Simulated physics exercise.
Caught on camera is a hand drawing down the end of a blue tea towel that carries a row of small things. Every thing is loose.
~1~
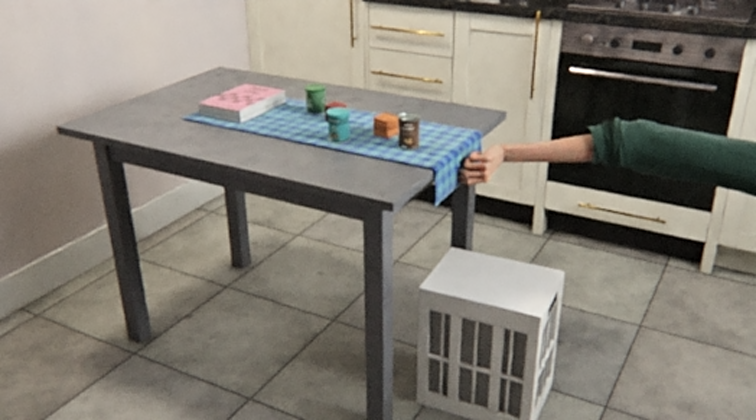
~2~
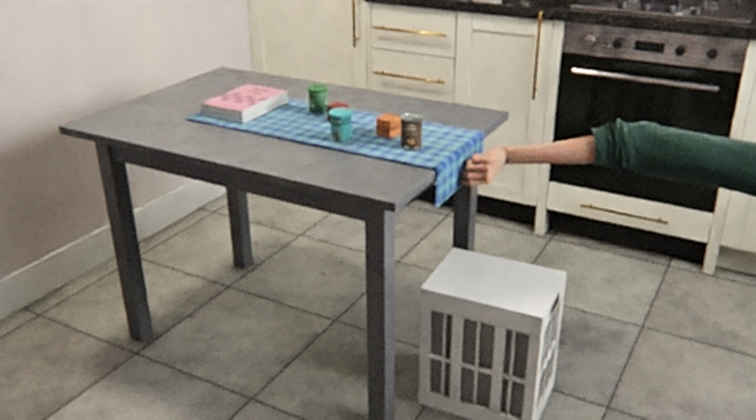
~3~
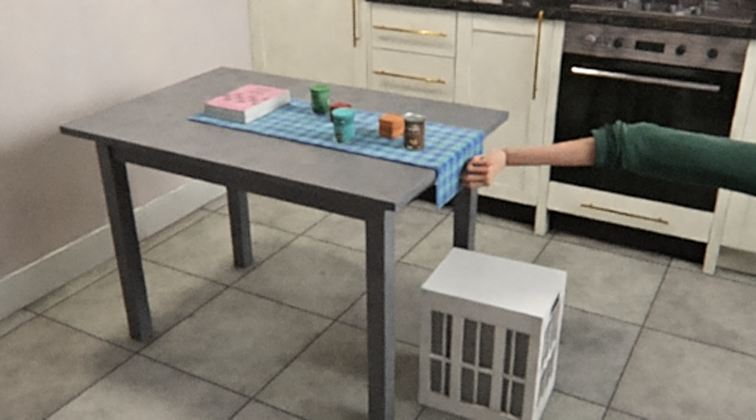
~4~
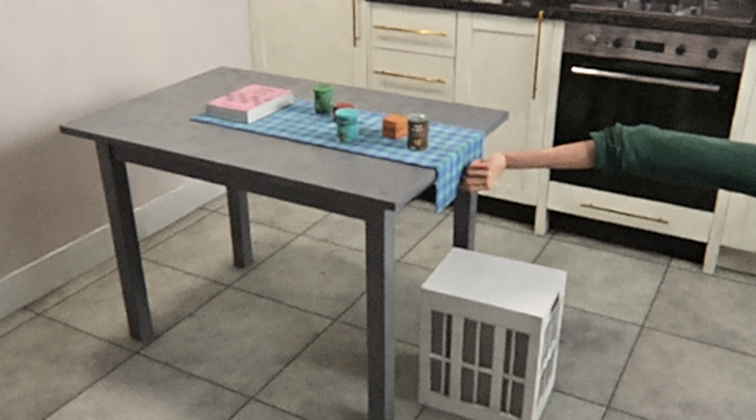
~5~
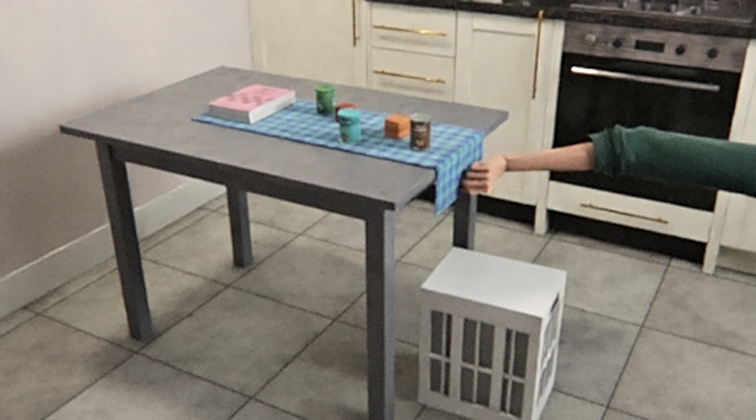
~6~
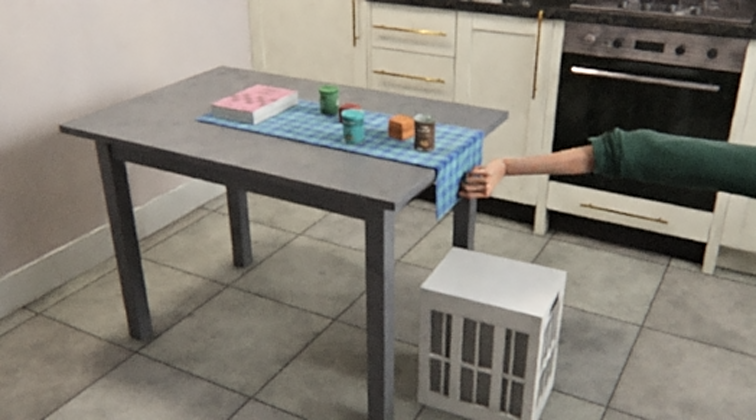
The clip opens on a gray table with a pink-topped item and several small colored containers on a blue checked cloth, its end gripped by a hand in a green sleeve. The hand slowly draws the hanging end slightly downward, and the containers shift a little to the right with the cloth.
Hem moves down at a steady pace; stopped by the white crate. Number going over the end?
Two.
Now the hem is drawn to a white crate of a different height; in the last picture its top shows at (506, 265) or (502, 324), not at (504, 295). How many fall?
That would be 1 and 3.
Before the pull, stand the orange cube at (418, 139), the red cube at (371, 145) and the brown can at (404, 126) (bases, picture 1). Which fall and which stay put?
Orange cube: Off; red cube: Off; brown can: Off.
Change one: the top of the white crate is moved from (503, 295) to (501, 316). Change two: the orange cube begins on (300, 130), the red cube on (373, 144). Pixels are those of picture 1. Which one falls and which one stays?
As for the orange cube, it stays in place; as for the red cube, it leaves the top.
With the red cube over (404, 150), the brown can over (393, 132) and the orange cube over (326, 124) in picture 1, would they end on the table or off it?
The red cube topples down; the brown can topples down; and the orange cube stays put.
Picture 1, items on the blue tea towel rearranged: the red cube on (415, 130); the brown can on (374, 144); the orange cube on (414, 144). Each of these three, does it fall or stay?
Start with the red cube, which is lost; next the brown can, which is lost; last the orange cube, which is lost.
Soon after, hem near (459, 247); brown can gone.
Then, hem on the crate; brown can and orange cube gone.
At rest, hem on the crate; brown can and orange cube gone. It carries off two.
